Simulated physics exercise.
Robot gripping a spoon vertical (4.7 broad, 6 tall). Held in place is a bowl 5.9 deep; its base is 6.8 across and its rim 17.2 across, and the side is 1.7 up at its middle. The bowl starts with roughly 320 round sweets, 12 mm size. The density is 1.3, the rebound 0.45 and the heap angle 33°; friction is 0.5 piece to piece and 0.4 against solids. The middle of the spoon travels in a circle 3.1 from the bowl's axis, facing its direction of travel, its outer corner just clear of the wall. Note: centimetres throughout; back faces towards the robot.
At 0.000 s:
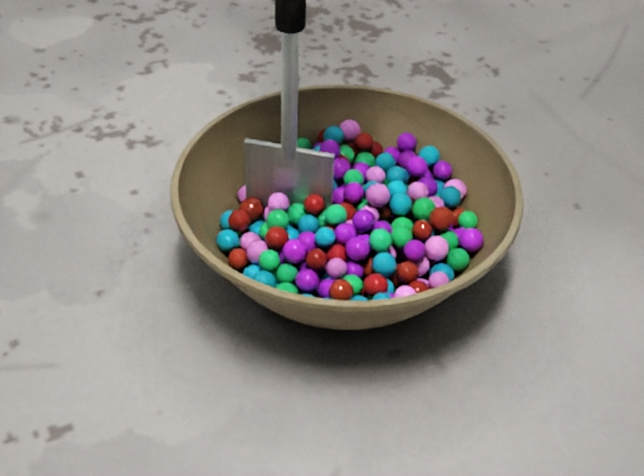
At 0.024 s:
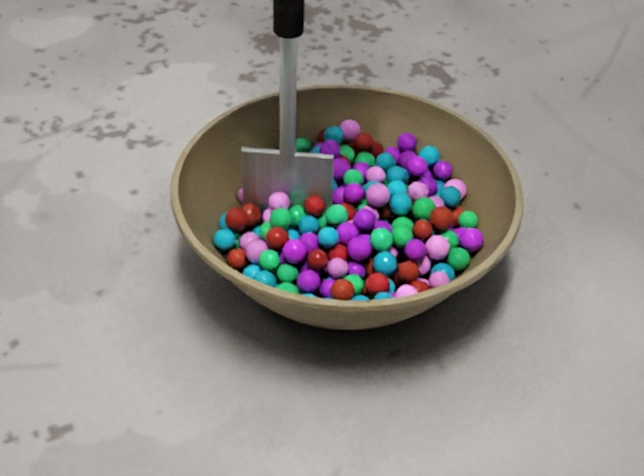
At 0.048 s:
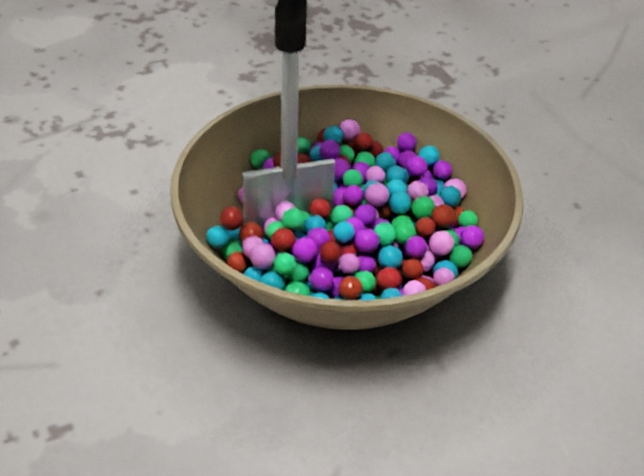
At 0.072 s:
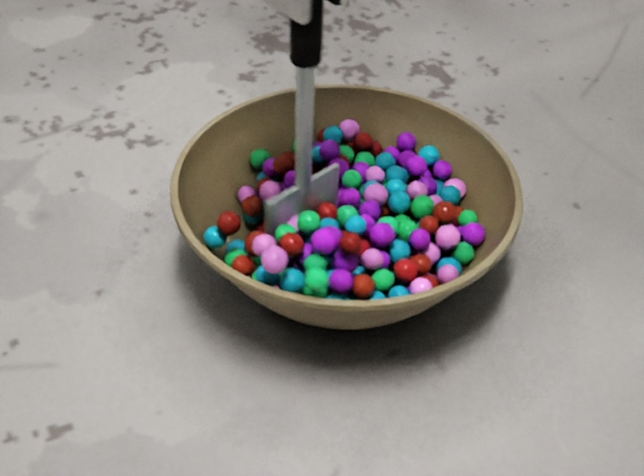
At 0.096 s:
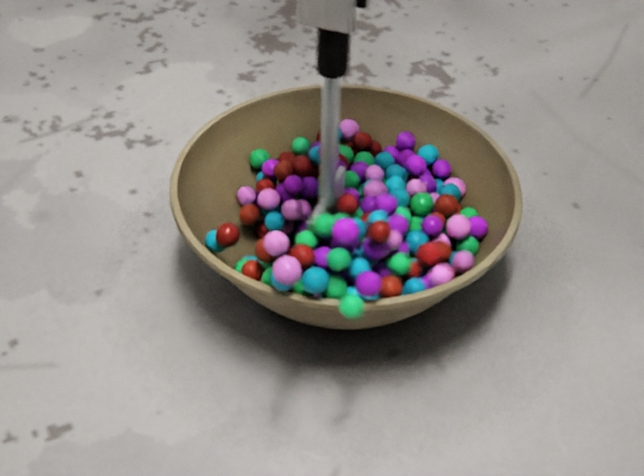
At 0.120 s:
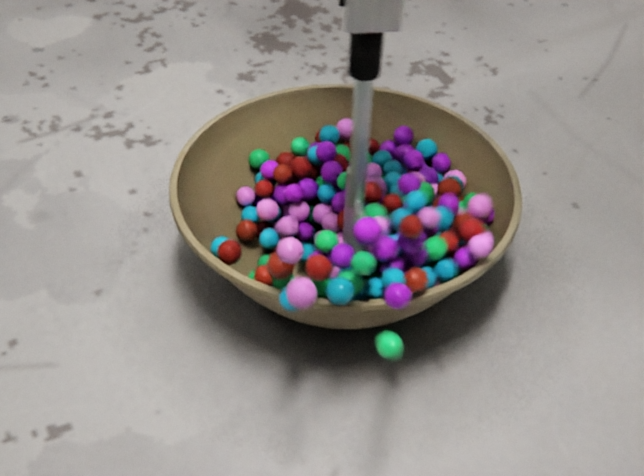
A flat metal paddle on a black-handled shaft, held upright by a machine partly visible at the top, sweeps from the left of a bowl towards the near side and then rightwards, turning edge-on, pushing sweets along as a green one drops outside the near rim. The tan bowl holds purple, pink, green, teal and red balls. A still camera looks down on a mottled grey surface.
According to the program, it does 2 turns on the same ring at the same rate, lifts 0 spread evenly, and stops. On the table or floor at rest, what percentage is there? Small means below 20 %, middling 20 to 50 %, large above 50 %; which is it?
Verdict: Large.
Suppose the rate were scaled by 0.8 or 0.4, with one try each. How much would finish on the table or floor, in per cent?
It would be some 45 and 25 percent respectively.
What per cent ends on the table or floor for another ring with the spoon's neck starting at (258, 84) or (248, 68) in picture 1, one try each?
Roughly 50 % and 30 %.
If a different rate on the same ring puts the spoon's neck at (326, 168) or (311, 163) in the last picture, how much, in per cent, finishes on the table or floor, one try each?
About 45 % for one try and about 40 % for the other, in order.
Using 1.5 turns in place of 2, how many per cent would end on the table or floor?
Then some 55 per cent.
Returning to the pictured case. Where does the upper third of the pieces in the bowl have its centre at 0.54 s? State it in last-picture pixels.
About (458, 175).
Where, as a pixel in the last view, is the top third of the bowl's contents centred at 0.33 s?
At about (240, 145).
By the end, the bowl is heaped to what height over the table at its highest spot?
Around 5.5 cm above the table.
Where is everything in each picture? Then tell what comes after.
The first frame shows the spoon neck at (289, 123), 0° round; upper third of the load around (361, 209), from x 230 to 470, top at y 130; 320 in the bowl.
The second frame shows the spoon neck at (288, 128), 8° round; upper third of the load around (360, 209), from x 225 to 470, top at y 130.
The third frame shows the spoon neck at (289, 143), 31° round; upper third of the load around (350, 217), from x 220 to 470, top at y 130.
The fourth frame shows the spoon neck at (304, 159), 58° round; upper third of the load around (350, 233), from x 215 to 475, top at y 130.
The fifth frame shows the spoon neck at (328, 169), 85° round; upper third of the load around (370, 236), from x 215 to 475, top at y 130; 318 in the bowl, 2 in flight or on the tool.
The sixth frame shows the spoon neck at (358, 172), 112° round; upper third of the load around (396, 237), from x 220 to 485, top at y 130; 314 in the bowl, 6 in flight or on the tool.
After 0.33 s, 346° round, highest piece 10 above the table; 199 in the bowl, 66 on the table or floor, 55 in flight or on the tool.
After 0.54 s, 220° round, highest piece 9 above the table; 158 on the table or floor, 151 in the bowl, 11 in flight or on the tool.
After 0.85 s, 0° round, highest piece 7 above the table; 184 on the table or floor, 136 in the bowl.
After 1.55 s, 0° round, highest piece 5 above the table; 184 on the table or floor, 136 in the bowl.
In the end, 184 on the table or floor, 136 in the bowl. That is 58 % on the table or floor.
